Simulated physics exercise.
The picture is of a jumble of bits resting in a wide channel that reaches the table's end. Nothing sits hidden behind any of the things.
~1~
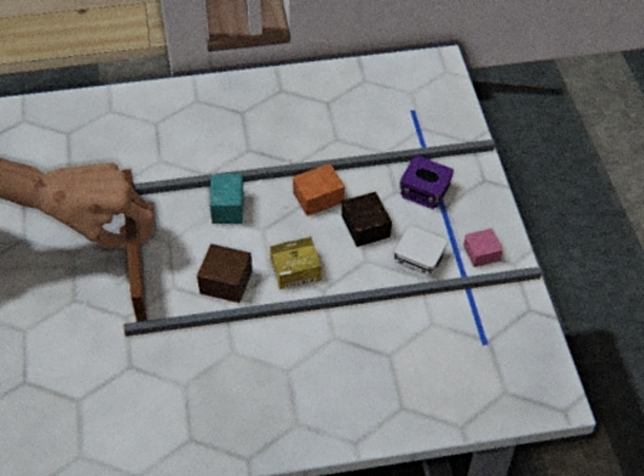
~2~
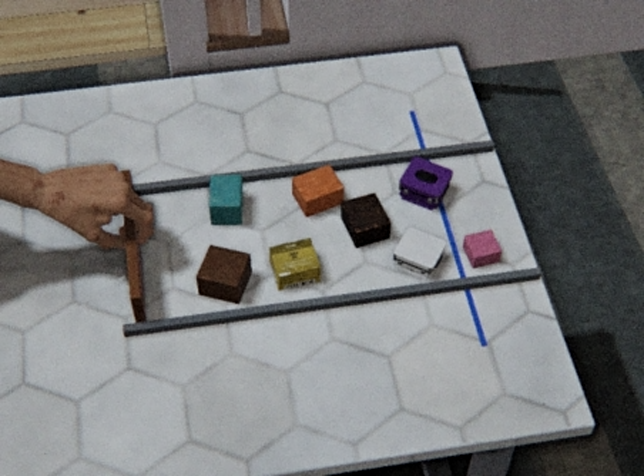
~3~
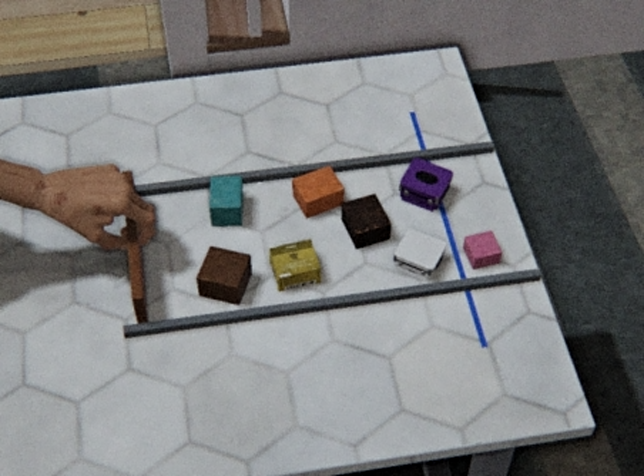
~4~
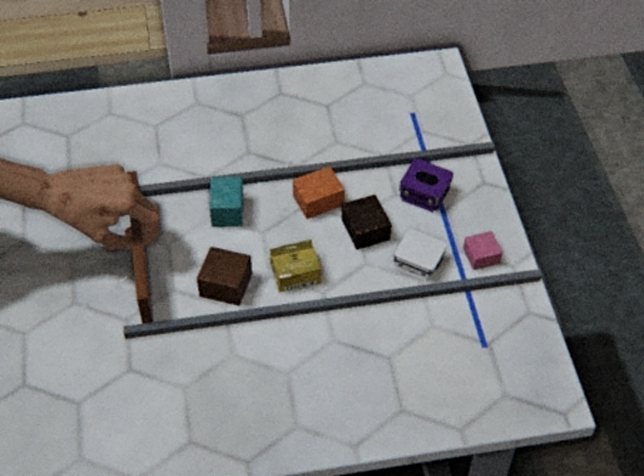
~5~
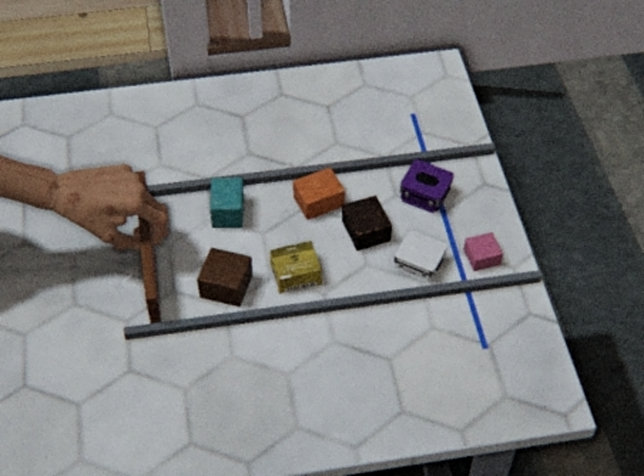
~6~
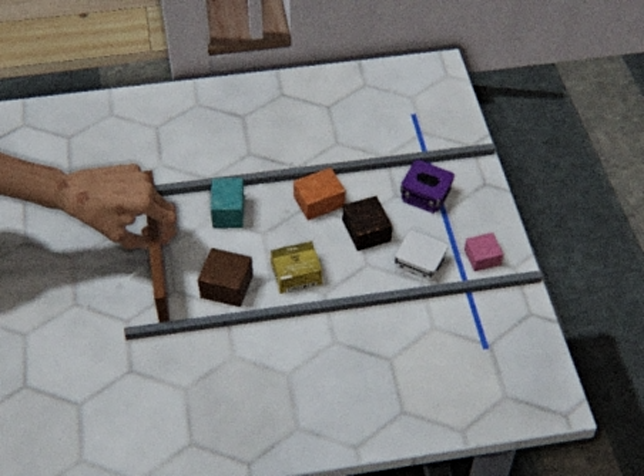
A hand sliding an upright wooden board slightly right along a channel on a tiled tabletop, the scattered coloured blocks staying still.
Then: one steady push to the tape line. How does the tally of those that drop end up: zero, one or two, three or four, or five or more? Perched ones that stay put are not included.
The tally ends at three or four.
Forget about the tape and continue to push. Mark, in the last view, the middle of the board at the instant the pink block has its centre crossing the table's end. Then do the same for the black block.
Near (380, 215) in the first case, near (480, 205) in the other.
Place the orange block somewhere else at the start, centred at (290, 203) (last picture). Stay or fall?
Note: From that start it hangs on.
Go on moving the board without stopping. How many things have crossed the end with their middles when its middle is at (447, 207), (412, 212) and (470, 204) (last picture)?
3, 1 and 5.
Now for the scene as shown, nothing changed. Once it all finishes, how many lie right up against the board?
Number in contact with it: 2.
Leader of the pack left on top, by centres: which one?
The yellow box is the one.
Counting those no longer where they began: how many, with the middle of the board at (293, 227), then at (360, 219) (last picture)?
First 5, after that 8.
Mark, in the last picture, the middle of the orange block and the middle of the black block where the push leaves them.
Final positions - orange block around (485, 169), black block around (484, 204).
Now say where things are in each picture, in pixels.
In the first picture, pink block (483, 248); purple case (426, 183); white case (420, 253); board (134, 244); tape (446, 218).
In the second picture, purple case (425, 184); brown block (224, 274).
In the third picture, white case (420, 255); yellow box (295, 265).
In the fourth picture, pink block (483, 250); orange block (318, 192).
In the fifth picture, purple case (426, 187); turquoise block (227, 203).
In the sixth picture, pink block (484, 252); purple case (427, 187); white case (421, 257); board (156, 245); tape (447, 222).
Early on, none off yet; pink block at rest near (484, 252); purple case at rest near (427, 187); white case at rest near (421, 257).
A while later, none off yet; pink block travelled about its own width near (508, 247); purple case travelled a little near (451, 183); white case travelled about its own width near (472, 247).
Finally, the number that fall off is three or four; lost, white case, purple case and pink block.
